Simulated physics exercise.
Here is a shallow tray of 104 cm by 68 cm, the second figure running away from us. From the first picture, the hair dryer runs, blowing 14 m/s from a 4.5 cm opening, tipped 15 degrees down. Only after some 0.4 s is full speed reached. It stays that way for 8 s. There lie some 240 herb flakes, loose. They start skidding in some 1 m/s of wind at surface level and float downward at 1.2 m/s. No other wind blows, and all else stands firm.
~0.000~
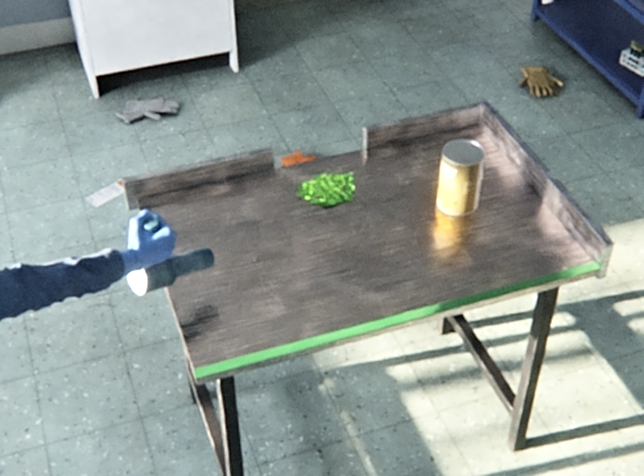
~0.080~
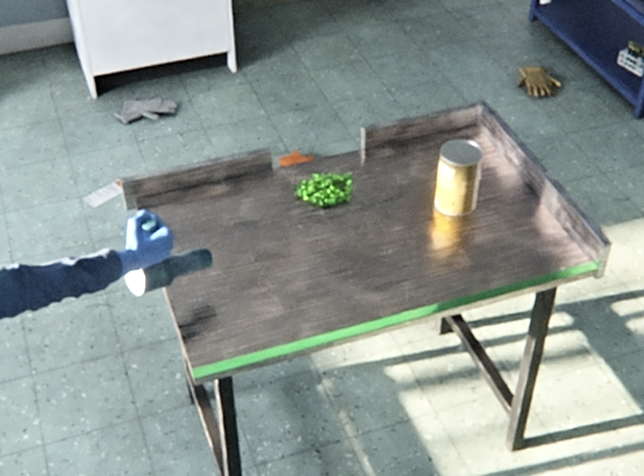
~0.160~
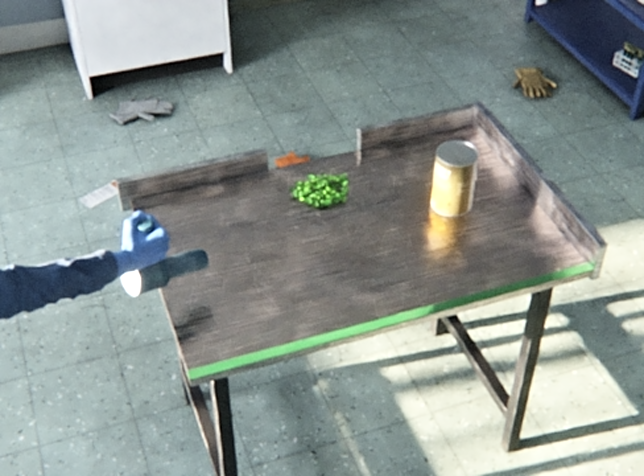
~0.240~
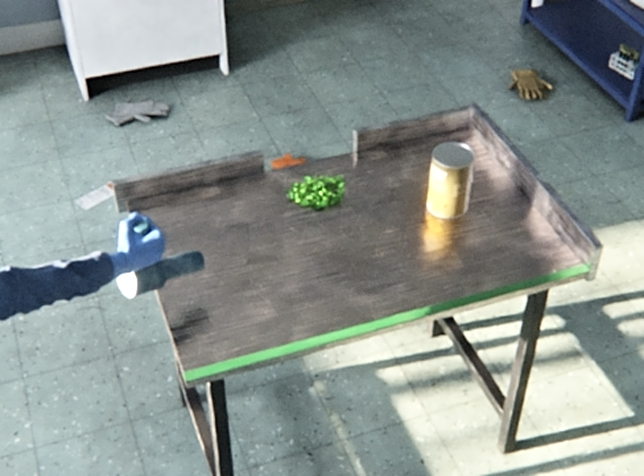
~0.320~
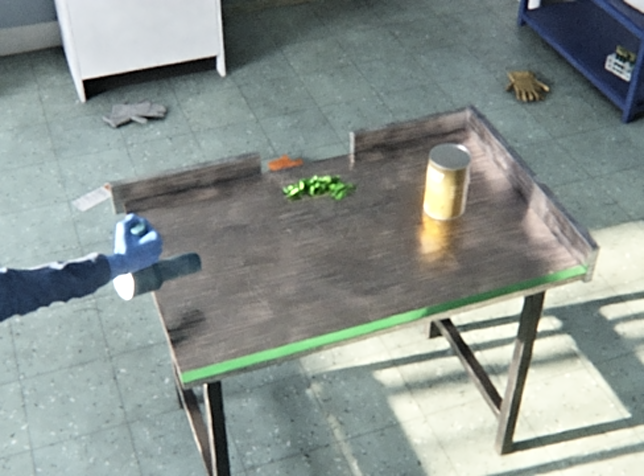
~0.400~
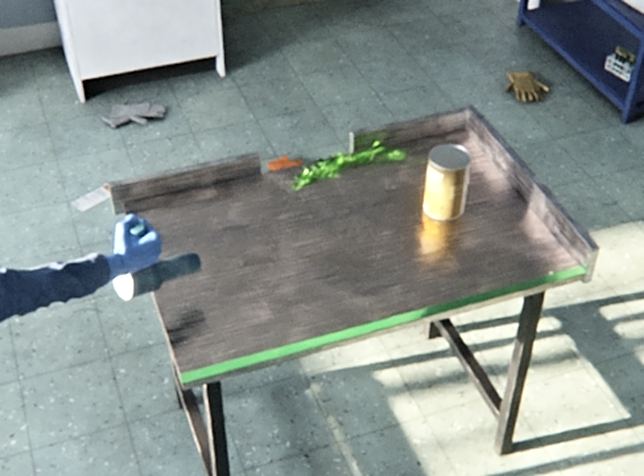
The clip opens on a dark tray-topped table holding a pile of green flakes and a metal tin, while a blue-gloved hand at left steadily points a hair dryer across it. The pile sits still at first, then begins to spread, and finally streaks rightward along the back edge.
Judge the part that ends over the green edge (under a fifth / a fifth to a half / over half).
Over the green edge by that time: A smaller part than a fifth.
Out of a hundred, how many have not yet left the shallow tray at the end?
Estimate: Close to 50 percent.
After 1.6 s the count stands so, 0 % are over the green edge; the middle of those still in play is near (467, 97).
After 2.6 s the count stands so, 0 % are over the green edge; the middle of those still in play is near (467, 97).
After 4.4 s the count stands so, 0 % are over the green edge; the middle of those still in play is near (467, 97).
After 8.0 s, at the end, 0 % are over the green edge; the middle of those still in play is near (467, 97).
